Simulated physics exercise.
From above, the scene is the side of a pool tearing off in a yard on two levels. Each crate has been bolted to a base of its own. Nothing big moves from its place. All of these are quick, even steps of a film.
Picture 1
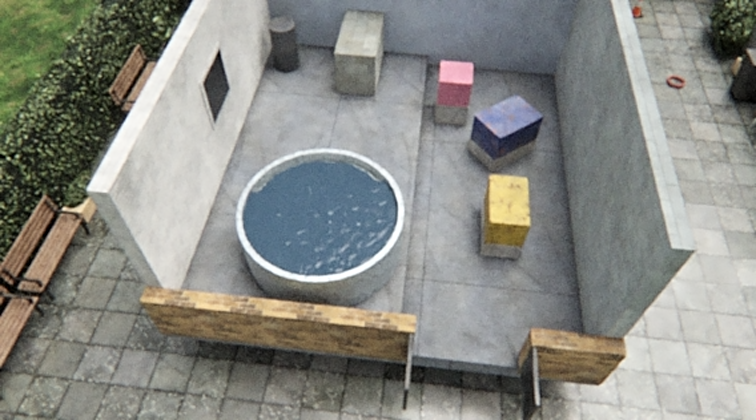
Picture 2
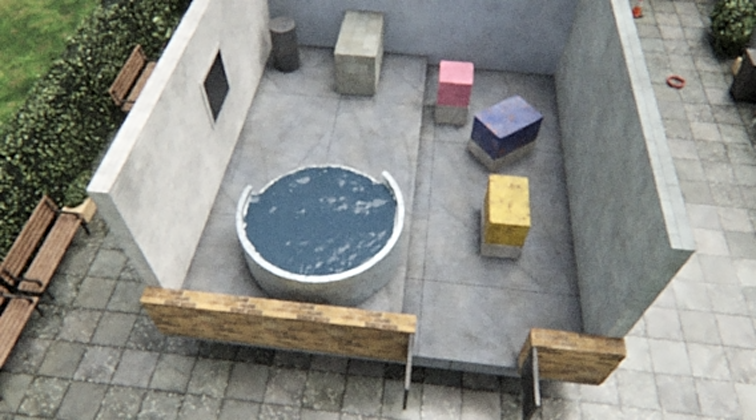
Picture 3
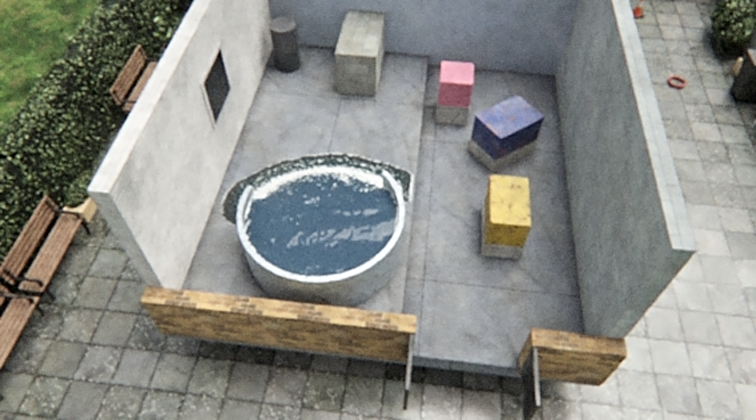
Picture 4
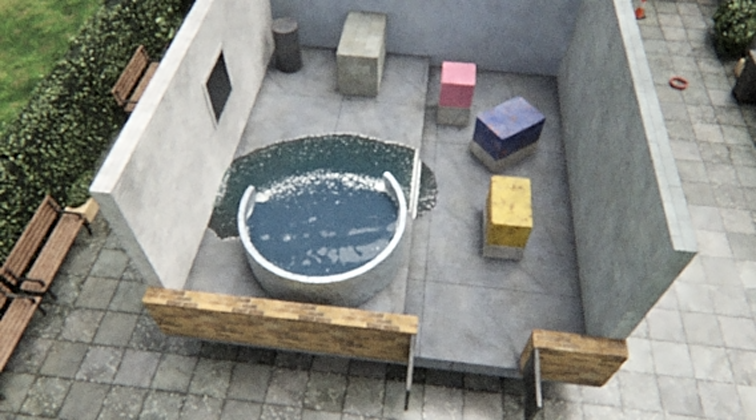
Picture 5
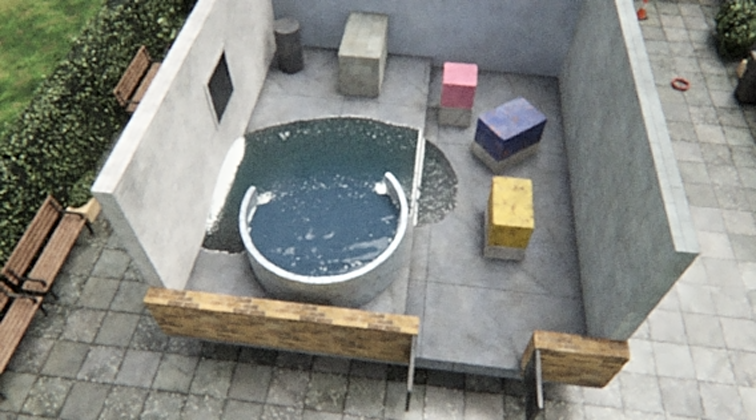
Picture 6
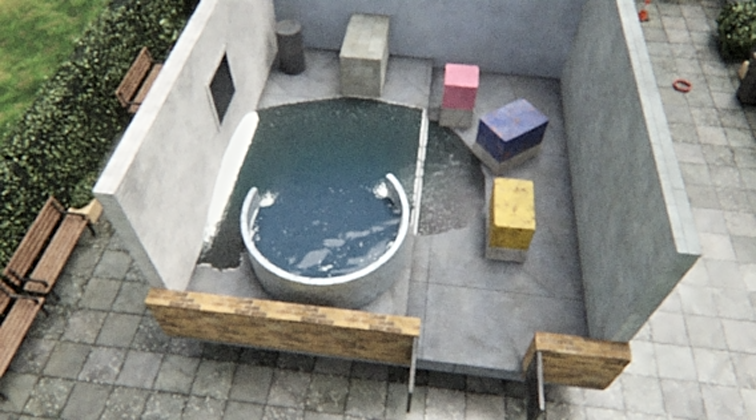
In a walled concrete yard, a round pool's far side opening and water pouring out, spreading across the floor toward coloured blocks.
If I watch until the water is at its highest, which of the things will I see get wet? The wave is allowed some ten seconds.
You would see this: The pink crate keeps dry; the yellow crate keeps dry; the blue crate keeps dry.
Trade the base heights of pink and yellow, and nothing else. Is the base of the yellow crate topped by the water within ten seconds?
Well, the yellow one stays untouched then.
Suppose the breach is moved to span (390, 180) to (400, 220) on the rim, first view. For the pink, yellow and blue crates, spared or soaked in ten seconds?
The pink crate is not reached; the yellow crate is reached; the blue crate is reached.
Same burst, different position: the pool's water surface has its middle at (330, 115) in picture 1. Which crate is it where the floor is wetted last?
Last: The yellow one.
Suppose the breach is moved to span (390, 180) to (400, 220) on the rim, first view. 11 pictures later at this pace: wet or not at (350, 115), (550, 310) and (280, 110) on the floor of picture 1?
Point one: Not reached. Point two: Reached. Point three: Not reached.
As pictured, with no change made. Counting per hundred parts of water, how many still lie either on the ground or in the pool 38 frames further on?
My figure: Some 100 per cent.
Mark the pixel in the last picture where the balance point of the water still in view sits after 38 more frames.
Centre: Close to (391, 164).
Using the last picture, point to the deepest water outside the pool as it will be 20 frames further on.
Around (279, 48).
A moment on, water covers 55 % of the floor; the pink crate water round its plinth, the yellow crate water round its plinth, the blue crate water round its plinth.
Next, water covers 65 % of the floor; the pink crate water round its plinth, the yellow crate water round its plinth, the blue crate water round its plinth.
Then, water covers 70 % of the floor; the pink crate water round its plinth, the yellow crate water round its plinth, the blue crate water round its plinth.
Later, water covers 95 % of the floor; the pink crate water round its plinth, the yellow crate water round its plinth, the blue crate water round its plinth.
In the end, water covers 90 % of the floor; the pink crate stayed above the water, the yellow crate stayed above the water, the blue crate stayed above the water.
